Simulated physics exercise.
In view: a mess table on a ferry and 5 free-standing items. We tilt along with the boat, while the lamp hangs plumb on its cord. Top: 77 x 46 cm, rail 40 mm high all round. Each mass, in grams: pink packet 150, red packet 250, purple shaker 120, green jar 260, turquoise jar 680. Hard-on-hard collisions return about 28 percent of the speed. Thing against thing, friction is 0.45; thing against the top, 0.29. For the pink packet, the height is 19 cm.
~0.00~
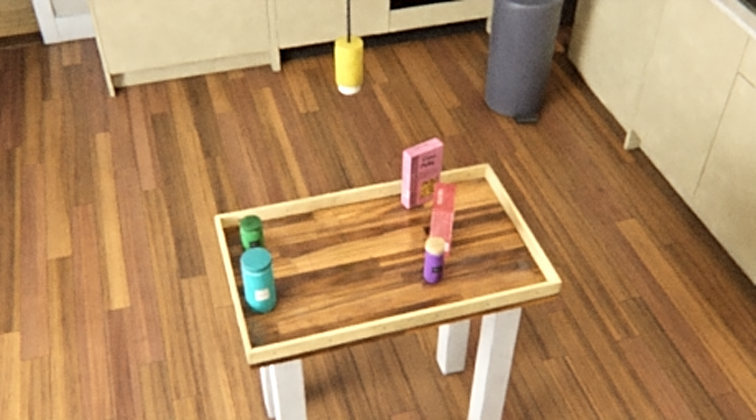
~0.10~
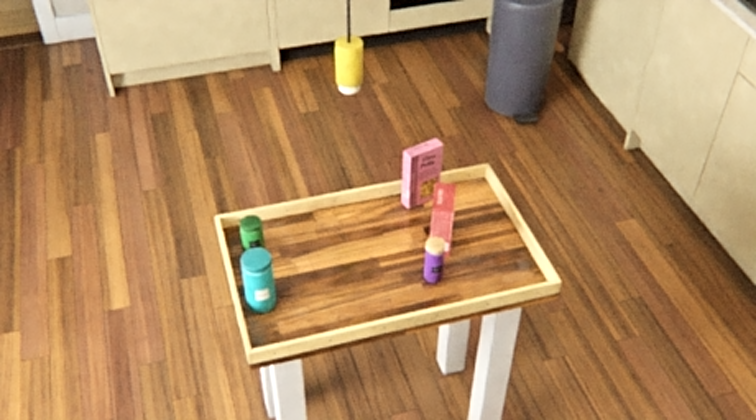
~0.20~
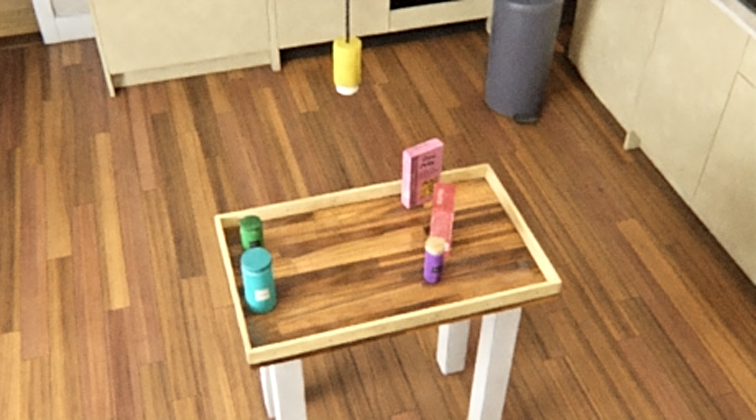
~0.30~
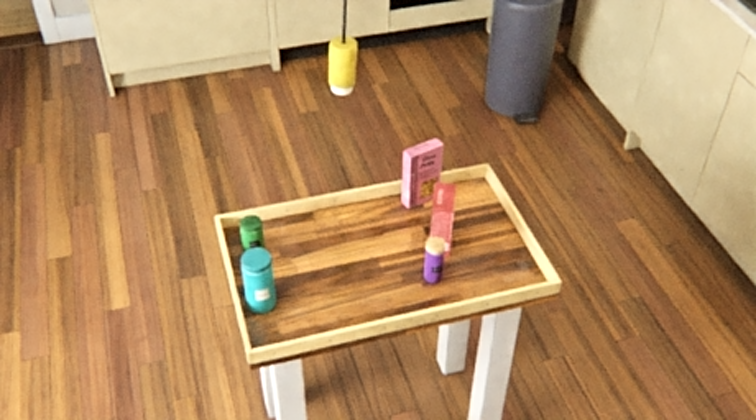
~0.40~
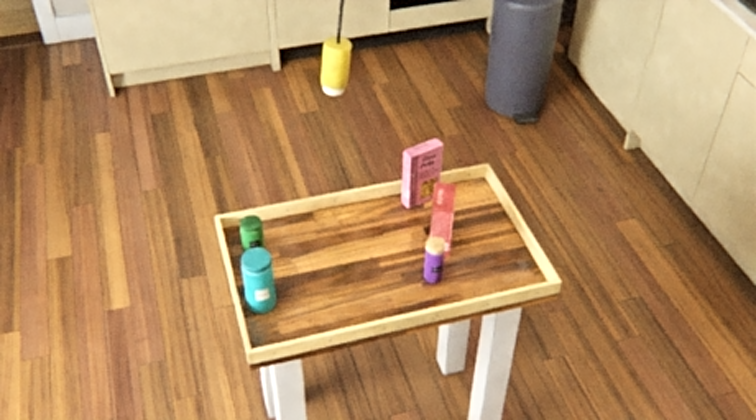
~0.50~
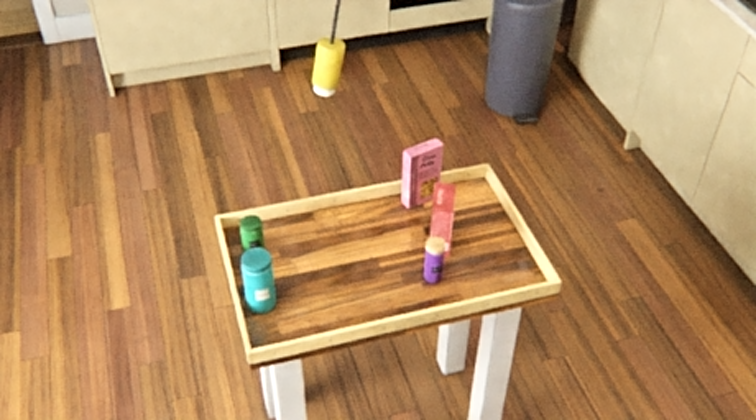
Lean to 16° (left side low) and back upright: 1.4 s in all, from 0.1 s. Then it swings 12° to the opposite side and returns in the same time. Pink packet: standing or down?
Standing.
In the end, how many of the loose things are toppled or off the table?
All told, 0.
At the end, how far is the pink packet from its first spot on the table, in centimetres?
I'd say about 0 cm between start and finish.
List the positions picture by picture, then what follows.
The first picture shows boat level; pink packet (422, 174); red packet (442, 220).
The second picture shows boat level; green jar (252, 234); turquoise jar (259, 281).
The third picture shows floor tilted 1°, left side down; red packet (442, 220); purple shaker (435, 260).
The fourth picture shows floor tilted 3°, left side down; green jar (252, 234); turquoise jar (259, 281).
The fifth picture shows floor tilted 6°, left side down; red packet (442, 220); purple shaker (435, 260).
The sixth picture shows floor tilted 10°, left side down; pink packet (422, 174); green jar (252, 234).
Around 1.00 s, floor tilted 13°, left side down.
Around 1.90 s, floor tilted 7°, right side down.
Around 2.50 s, pink packet resting near (422, 174).
Around 3.10 s, boat level.
Finally (3.4 s), all 5 still in place (within 5 cm). Final places as that camera would see them, pink packet near (422, 174).
